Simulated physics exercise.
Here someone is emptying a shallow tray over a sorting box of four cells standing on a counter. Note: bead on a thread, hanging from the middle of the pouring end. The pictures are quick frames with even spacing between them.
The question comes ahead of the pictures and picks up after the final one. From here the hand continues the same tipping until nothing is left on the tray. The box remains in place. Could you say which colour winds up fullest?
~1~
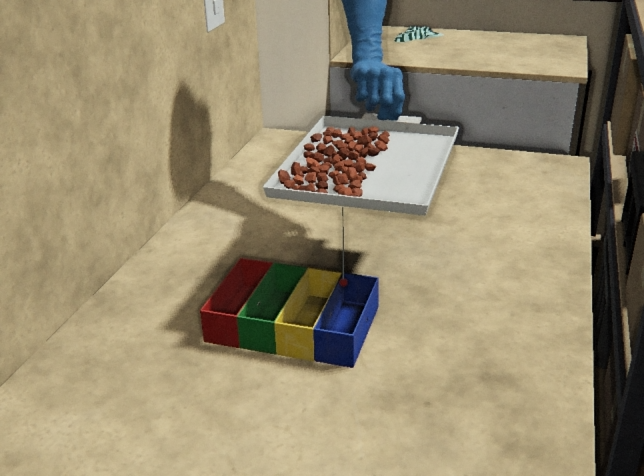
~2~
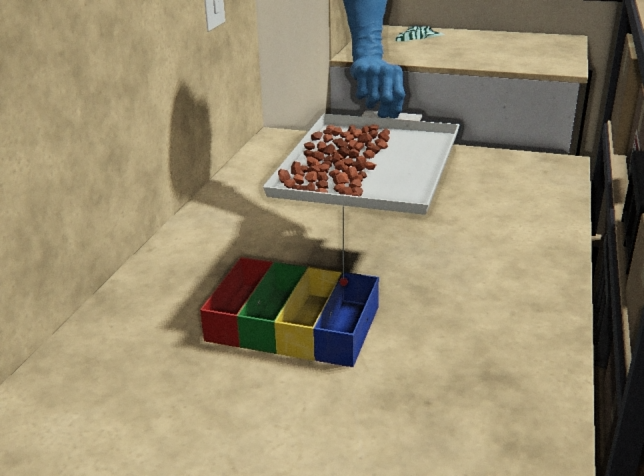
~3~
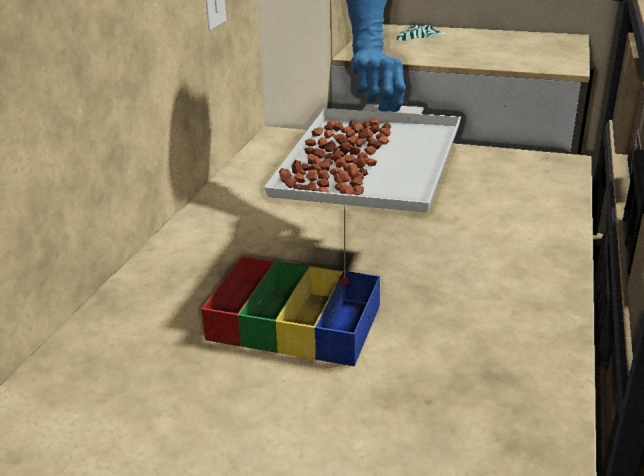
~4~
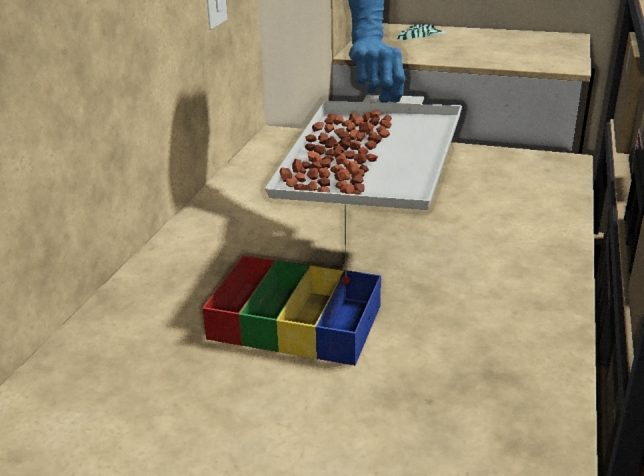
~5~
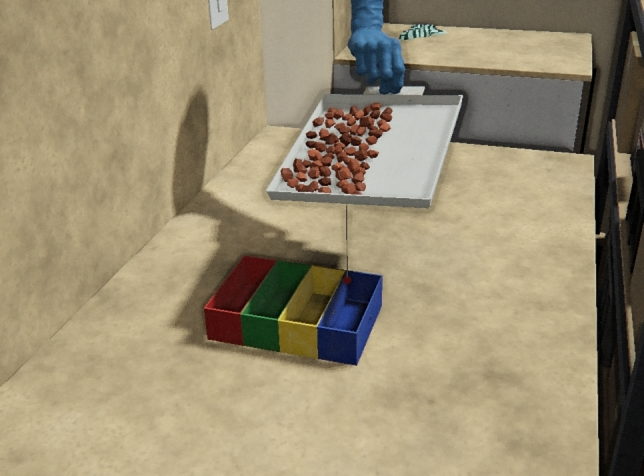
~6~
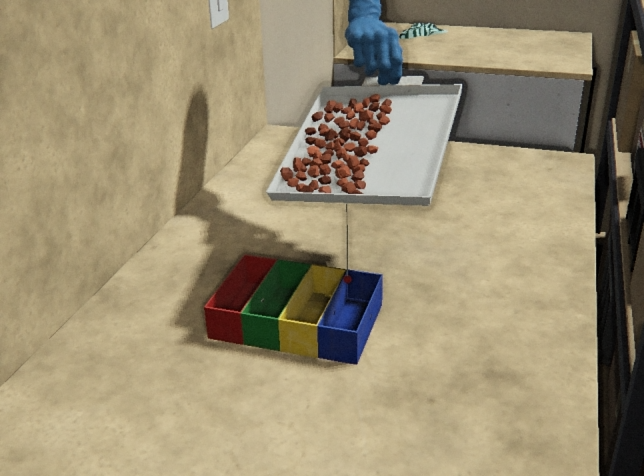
The green cell winds up fullest.
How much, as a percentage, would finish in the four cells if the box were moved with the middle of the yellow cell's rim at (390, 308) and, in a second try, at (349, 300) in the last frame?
First case around 20 %, second case around 80 %.
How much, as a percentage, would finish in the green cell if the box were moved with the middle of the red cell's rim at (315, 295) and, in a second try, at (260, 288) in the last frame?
It comes to near 0 per cent the first time and near 40 per cent the second time.
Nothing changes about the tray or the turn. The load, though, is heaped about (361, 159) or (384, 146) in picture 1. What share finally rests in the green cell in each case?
From the first start you get 50 in a hundred, from the second 50 in a hundred.
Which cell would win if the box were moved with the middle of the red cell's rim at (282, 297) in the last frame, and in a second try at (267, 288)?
The red one; the red one.
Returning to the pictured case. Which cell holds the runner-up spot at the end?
Runner-up - that yellow cell.
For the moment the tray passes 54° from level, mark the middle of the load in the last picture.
Look close to (308, 144) in the last picture.
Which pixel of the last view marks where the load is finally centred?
Last view, resting centre - approx. (281, 320).
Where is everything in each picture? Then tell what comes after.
In the first picture, corners of the pouring end at (266, 186) and (426, 204), level; middle of the load at (337, 158), bits of crushed brick; bead on its thread at (344, 282); red cell at (220, 326); green cell at (257, 332); yellow cell at (295, 338); blue cell at (334, 345).
In the second picture, corners of the pouring end at (266, 186) and (426, 203), level; middle of the load at (337, 157).
In the third picture, corners of the pouring end at (267, 186) and (427, 201), tipped barely, lowest at the left corner; middle of the load at (338, 154).
In the fourth picture, corners of the pouring end at (268, 187) and (427, 199), tipped a little, lowest at the left corner; middle of the load at (338, 149).
In the fifth picture, corners of the pouring end at (269, 189) and (428, 197), tipped a little, lowest at the left corner; middle of the load at (339, 146).
In the sixth picture, corners of the pouring end at (269, 191) and (428, 195), tipped a little, lowest at the left corner; middle of the load at (339, 142); red cell at (224, 323); green cell at (261, 329); yellow cell at (299, 335); blue cell at (337, 342).
Soon, tray tipped steeply; nearly all on the tray; a stray few in the red cell.
A while on, tray tipped right over; about two thirds on the tray; a small part in the red cell; a stray few in the yellow cell; about a quarter falling or outside the box.
Towards the end, tray tipped past a quarter turn; about half in the green cell; about a quarter in the yellow cell; a small part in the red cell; a stray few in the blue cell; a stray few falling or outside the box.
Finally, tray tipped past a quarter turn; about half in the green cell; about a quarter in the yellow cell; a small part in the red cell; a stray few in the blue cell; a stray few outside the box.
